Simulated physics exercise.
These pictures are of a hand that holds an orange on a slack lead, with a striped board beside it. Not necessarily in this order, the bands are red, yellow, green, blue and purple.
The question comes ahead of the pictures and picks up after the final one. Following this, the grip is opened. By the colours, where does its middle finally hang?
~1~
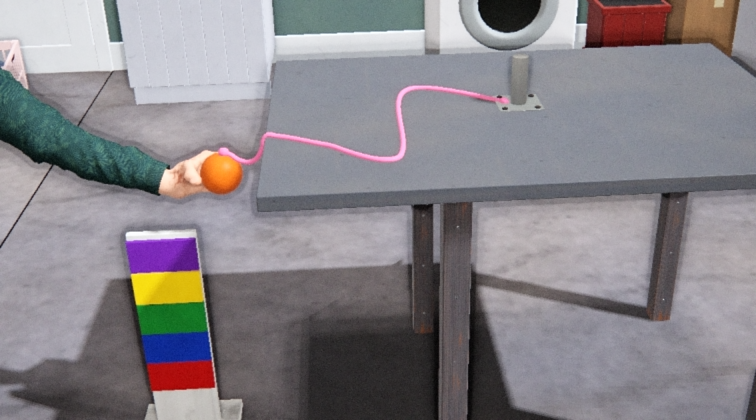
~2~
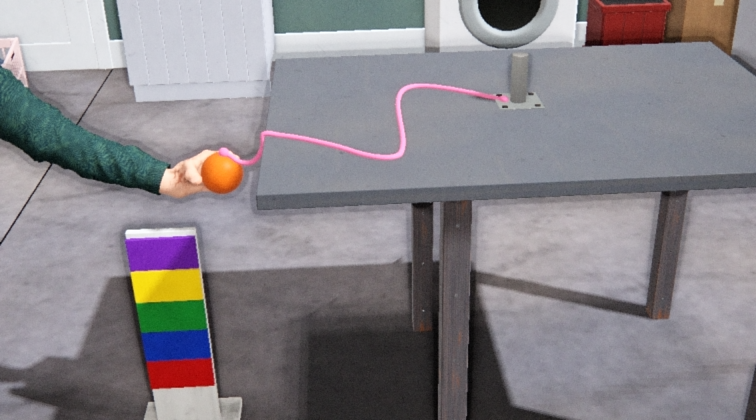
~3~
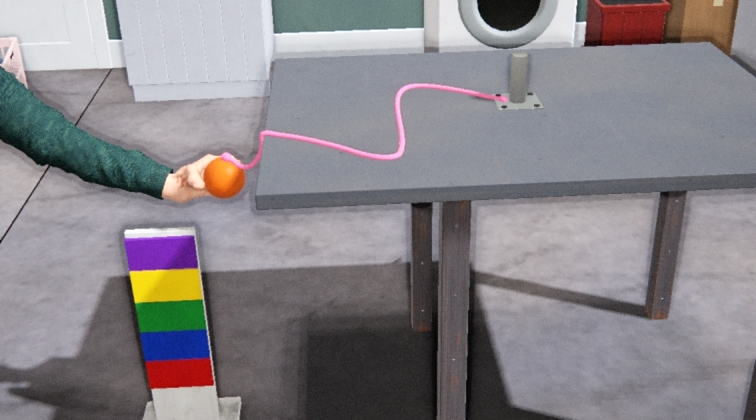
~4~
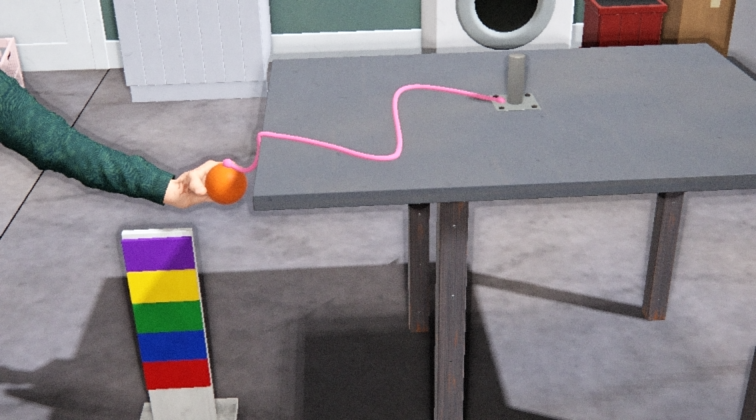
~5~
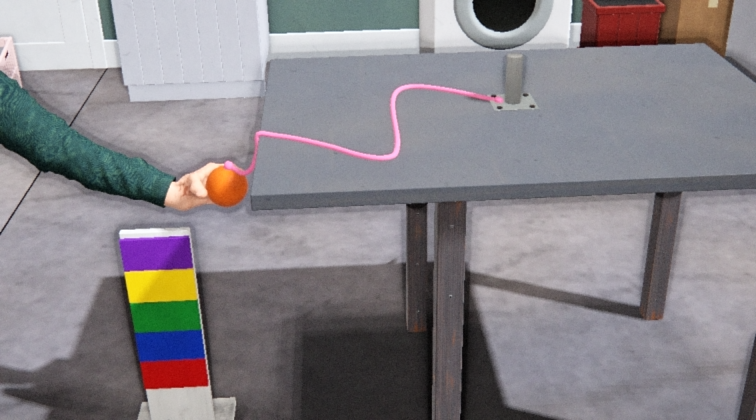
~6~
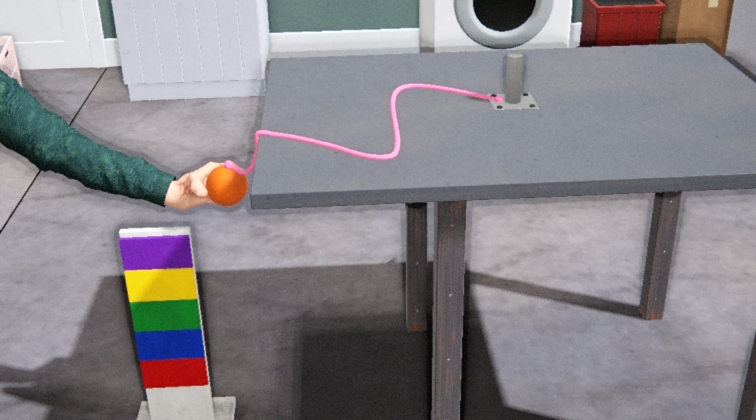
At the red band.
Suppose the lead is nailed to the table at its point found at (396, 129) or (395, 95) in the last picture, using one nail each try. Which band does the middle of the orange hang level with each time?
First try yellow, second try blue.
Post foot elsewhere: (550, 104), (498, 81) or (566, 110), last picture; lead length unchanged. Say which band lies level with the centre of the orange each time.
First try: Blue; second try: Red; third try: Blue.
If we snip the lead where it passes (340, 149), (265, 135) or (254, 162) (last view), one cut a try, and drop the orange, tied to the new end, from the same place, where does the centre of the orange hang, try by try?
Try 1: About (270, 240). Try 2: About (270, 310). Try 3: About (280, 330).
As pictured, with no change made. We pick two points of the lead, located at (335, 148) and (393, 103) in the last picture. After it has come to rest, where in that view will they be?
(277, 216), then (344, 111).
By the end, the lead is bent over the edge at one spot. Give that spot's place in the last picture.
It's the piece you see at (397, 133).
Early on, orange near (258, 357); level with red.
Midway, orange near (290, 336); level with red.
Near the end, orange near (272, 354); level with red.
Finally, orange near (283, 349); level with red. The red one.
